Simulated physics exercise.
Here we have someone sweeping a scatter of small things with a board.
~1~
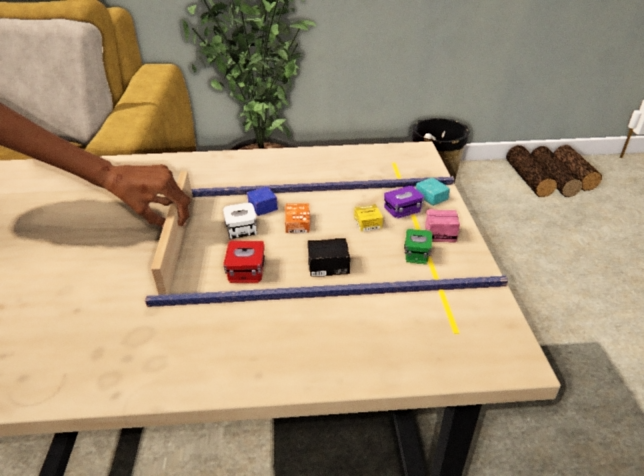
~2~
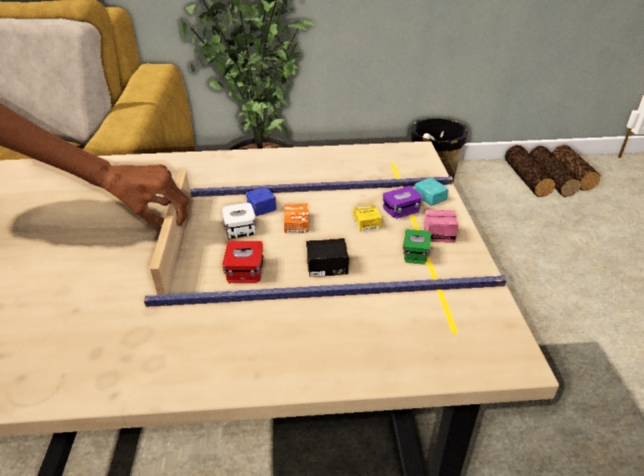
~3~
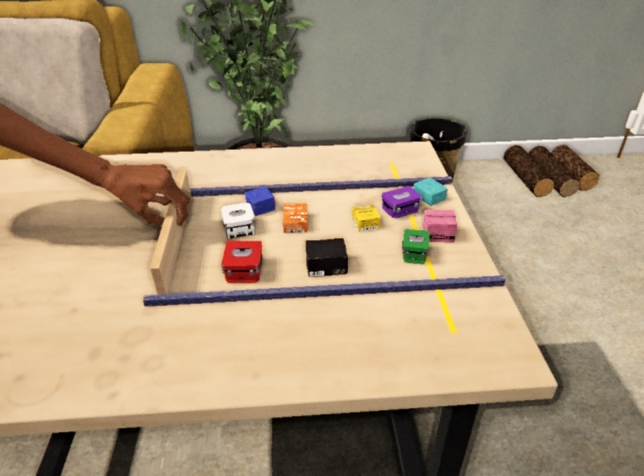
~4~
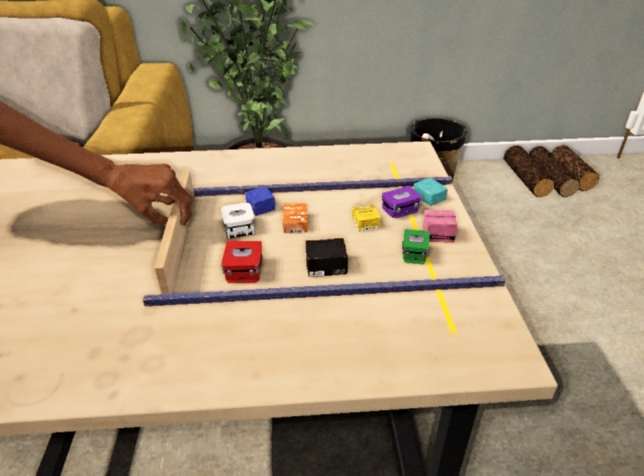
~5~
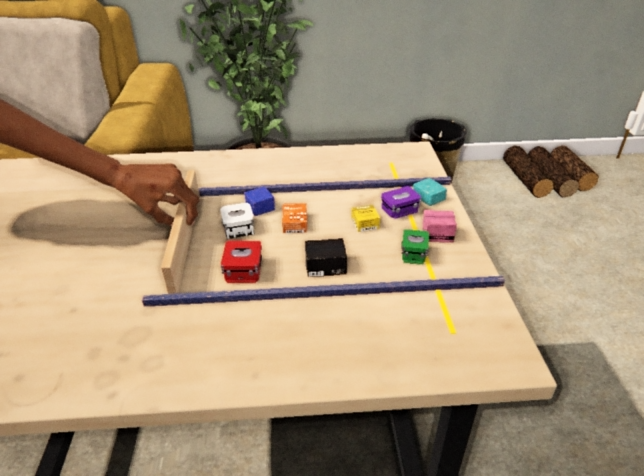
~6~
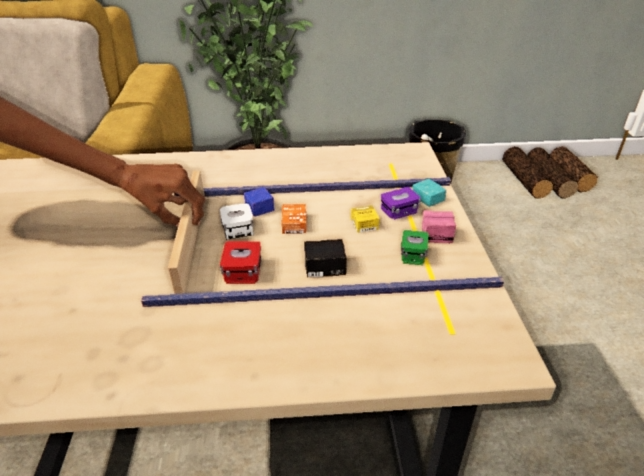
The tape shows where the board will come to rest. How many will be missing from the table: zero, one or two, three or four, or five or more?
In the end the number that fall off is three or four.
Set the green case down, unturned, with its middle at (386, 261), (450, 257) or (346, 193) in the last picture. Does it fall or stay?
In turn it is lost; goes over; remains up.
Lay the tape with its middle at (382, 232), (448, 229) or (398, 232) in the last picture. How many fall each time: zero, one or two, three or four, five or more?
In that order: No fall at all; more than four; either one or two.
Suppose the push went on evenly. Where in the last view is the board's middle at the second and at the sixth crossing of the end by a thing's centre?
First at (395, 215), next at (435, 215).
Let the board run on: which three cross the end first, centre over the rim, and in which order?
In order: The pink box, then the green case, then the yellow box.
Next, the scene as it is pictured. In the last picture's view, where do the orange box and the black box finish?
About (457, 227), and the other about (482, 251).
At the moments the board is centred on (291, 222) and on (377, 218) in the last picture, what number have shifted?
At the one place 5, at the other 10.
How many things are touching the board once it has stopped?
It touches 3.
Soon after, none off yet; turquoise block at rest near (429, 193); pink box at rest near (438, 227); purple case at rest near (400, 204).
Then, none off yet; turquoise block at rest near (429, 193); pink box at rest near (441, 227); purple case moved a little near (411, 202).
At rest, the number that fall off is three or four; fallen, yellow box, green case and pink box.
